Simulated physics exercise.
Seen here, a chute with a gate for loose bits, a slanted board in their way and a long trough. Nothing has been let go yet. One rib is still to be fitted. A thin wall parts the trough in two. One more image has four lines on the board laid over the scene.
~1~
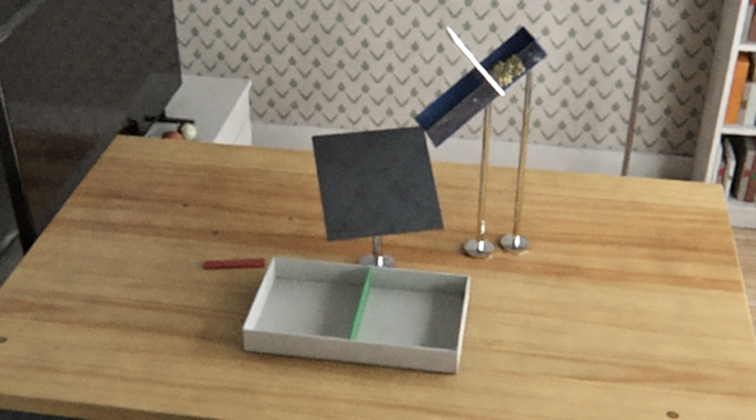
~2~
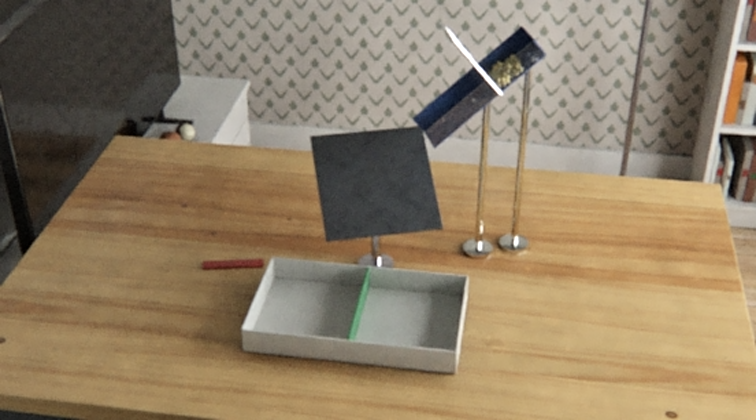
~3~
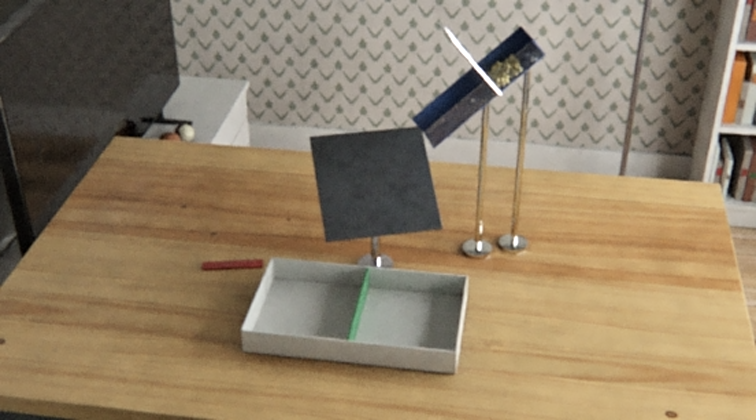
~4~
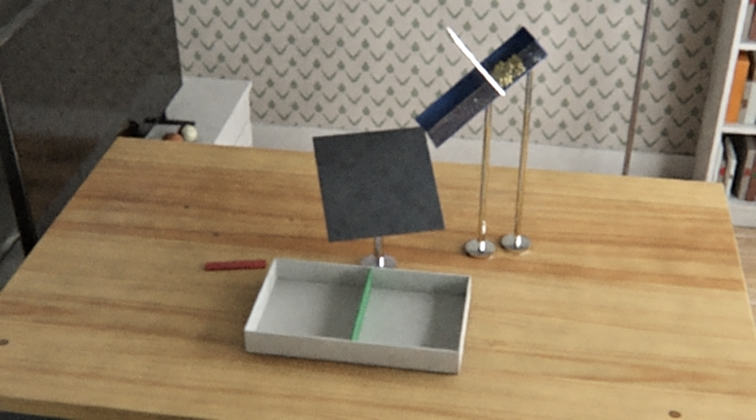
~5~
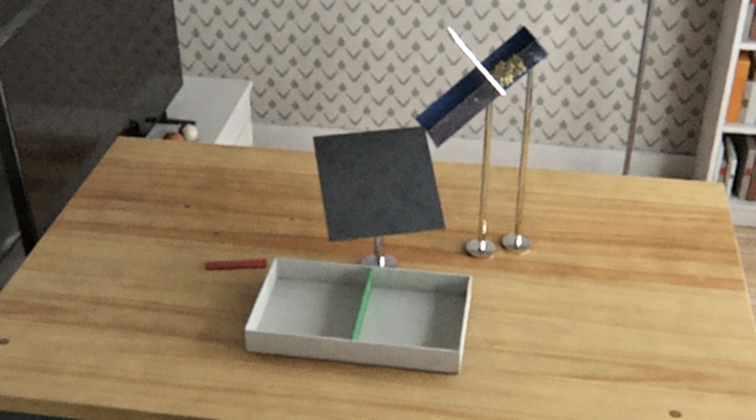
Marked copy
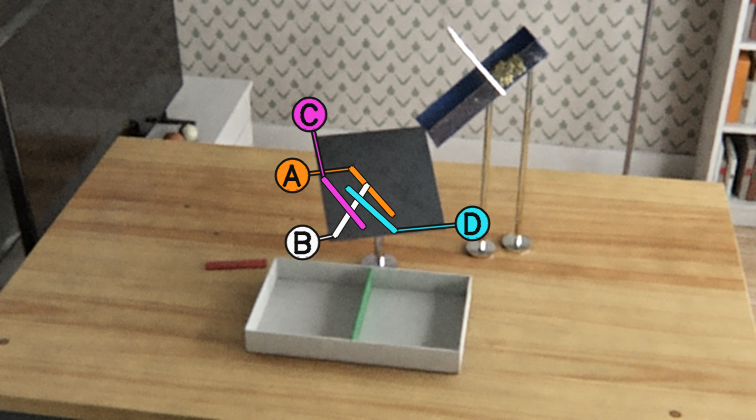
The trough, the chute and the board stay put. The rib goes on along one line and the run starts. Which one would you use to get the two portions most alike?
B.
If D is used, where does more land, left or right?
More lands on the right.
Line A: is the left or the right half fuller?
More lands on the right.
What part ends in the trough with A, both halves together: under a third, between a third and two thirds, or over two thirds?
Line A gives over two thirds.
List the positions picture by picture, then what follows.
The first picture shows load behind the gate at (502, 71), soya beans; lip of the chute at (431, 140), sloping fairly steeply.
The second picture shows middle of the board at (376, 181), tilted fairly steeply; middle of its low edge at (385, 234); of its high edge at (366, 131).
The third picture shows front corners of the trough at (242, 330) and (456, 352); front end of its middle wall at (347, 341).
The fourth picture shows middle of the load at (502, 71); lip at (432, 141).
The fifth picture shows middle of the load at (503, 71); lip at (432, 140).
On the marked copy, line A from (351, 168) to (392, 214); line B from (366, 185) to (335, 235); line C from (324, 179) to (362, 226); line D from (348, 188) to (394, 230).
With A, of what is caught, a stray few in the left half, nearly all in the right.
With B, of what is caught, about two thirds in the left half, about a third in the right.
With C, of what is caught, a small part in the left half, nearly all in the right.
With D, of what is caught, a stray few in the left half, nearly all in the right.
